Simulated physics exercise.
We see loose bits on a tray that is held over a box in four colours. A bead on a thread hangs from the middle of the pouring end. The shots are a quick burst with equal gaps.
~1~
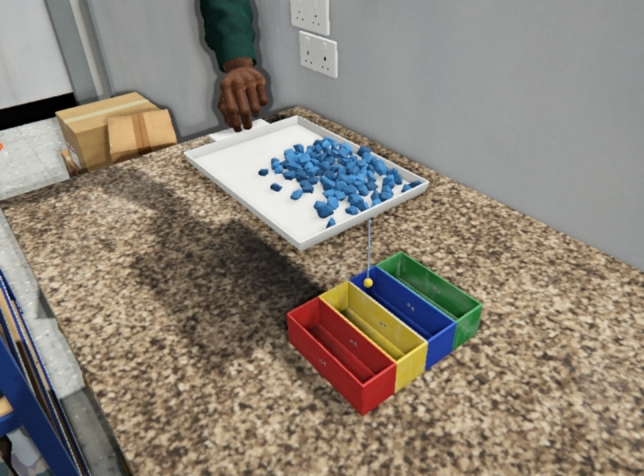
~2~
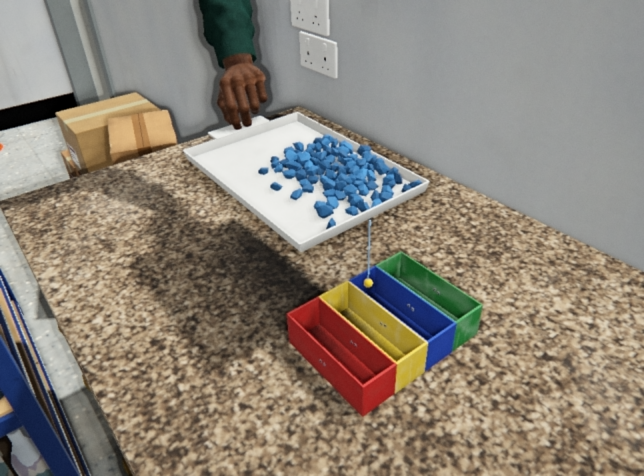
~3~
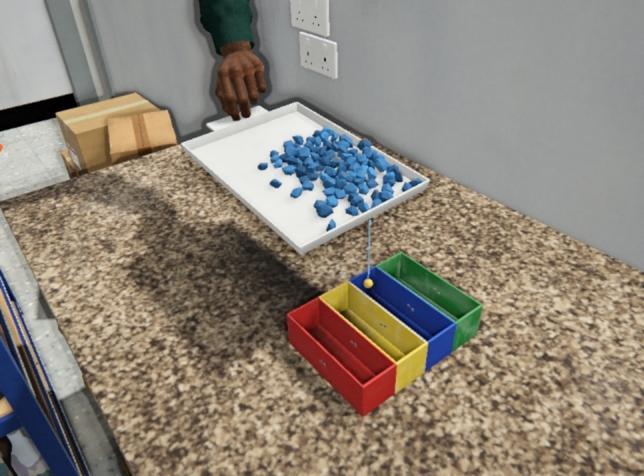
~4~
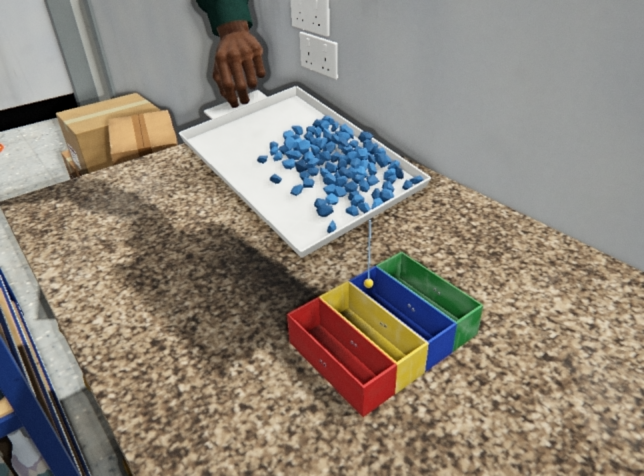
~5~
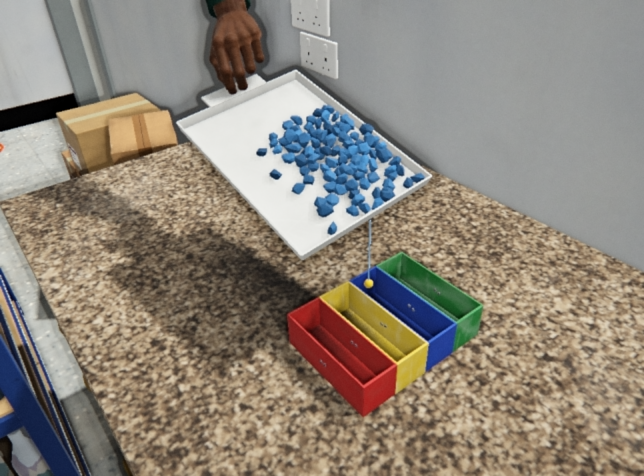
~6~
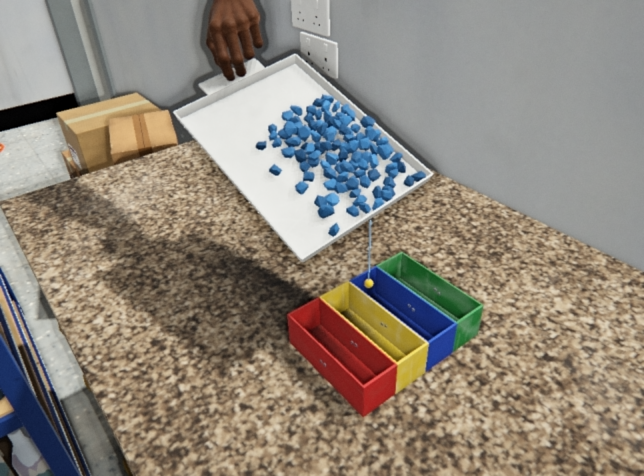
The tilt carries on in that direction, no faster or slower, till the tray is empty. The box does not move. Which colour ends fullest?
The red one ends fullest.
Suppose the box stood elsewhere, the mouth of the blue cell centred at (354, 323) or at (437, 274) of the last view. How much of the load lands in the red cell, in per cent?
Roughly 10 per cent, and 10 per cent.
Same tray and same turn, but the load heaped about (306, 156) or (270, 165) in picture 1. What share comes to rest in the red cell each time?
About 50 and 50 per cent.
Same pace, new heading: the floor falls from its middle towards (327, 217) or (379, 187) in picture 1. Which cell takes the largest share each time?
One: The cell in red. Two: The green one.
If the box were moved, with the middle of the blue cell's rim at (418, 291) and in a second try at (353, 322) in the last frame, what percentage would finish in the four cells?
First some 40, then 100 per cent.
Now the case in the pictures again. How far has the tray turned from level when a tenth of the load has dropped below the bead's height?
At about 75°.
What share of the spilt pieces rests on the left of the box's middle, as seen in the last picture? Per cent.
Close to 100 per cent.
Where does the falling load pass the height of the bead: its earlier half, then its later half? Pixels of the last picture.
Early half (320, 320), late half (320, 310).
Soon after the last picture, tray tipped steeply; nearly all on the tray; a small part falling or outside the box.
A little later, tray tipped past a quarter turn; a small part on the tray; about a third in the red cell; a small part in the yellow cell; about a third falling or outside the box.
Later still, tray tipped past a quarter turn; about half in the red cell; about a quarter in the yellow cell; a stray few in the blue cell; about a third falling or outside the box.
At rest, tray tipped past a quarter turn; about half in the red cell; about a quarter in the yellow cell; a stray few in the blue cell; none in the green cell; about a third outside the box.
